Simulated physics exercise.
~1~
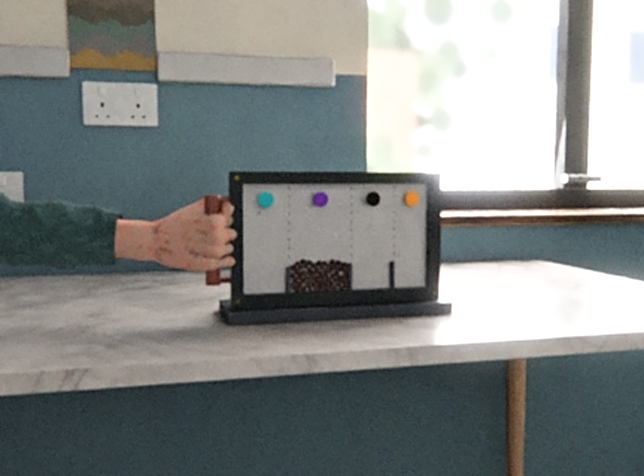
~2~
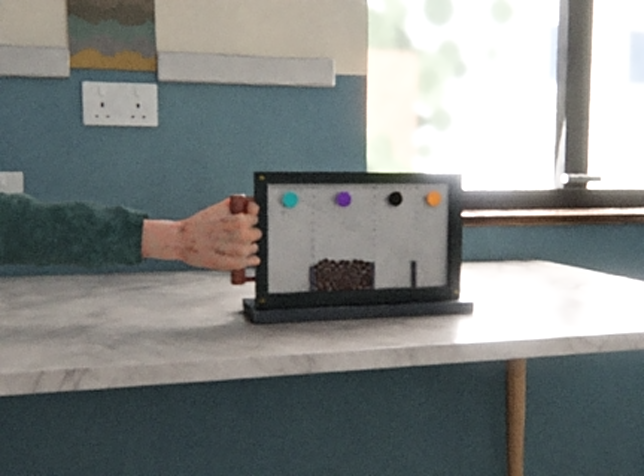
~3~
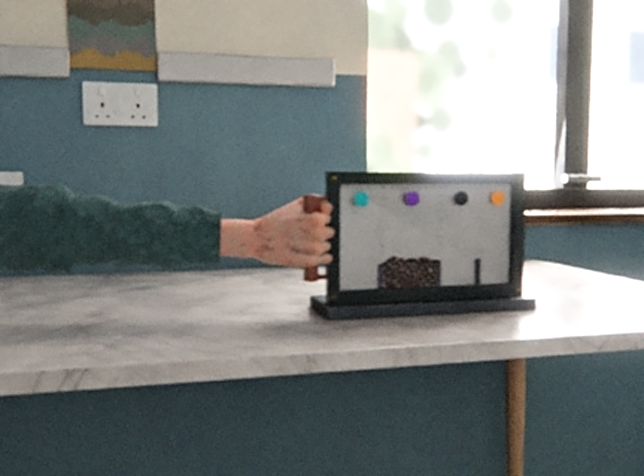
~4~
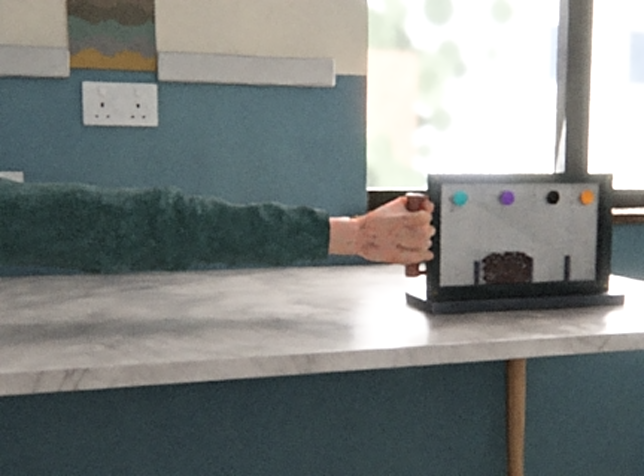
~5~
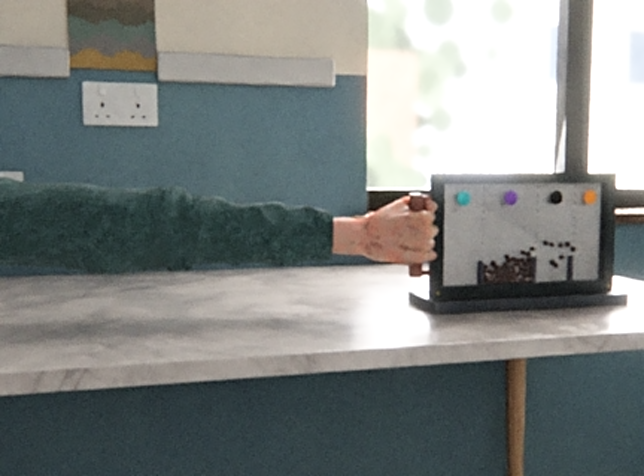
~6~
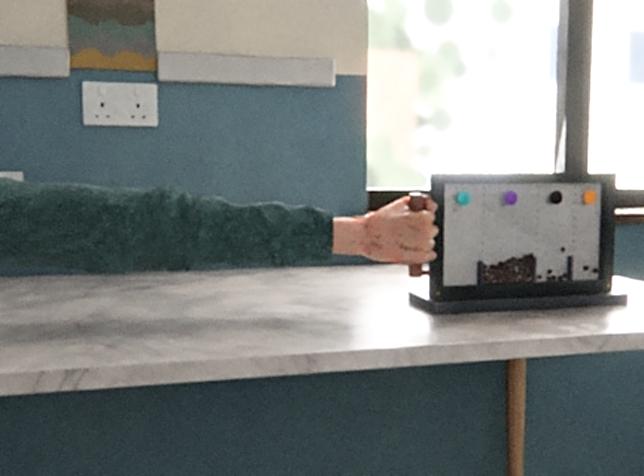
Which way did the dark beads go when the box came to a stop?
They moved to the right, with some of them flying over the low divider toward the strips under the black and orange dots.
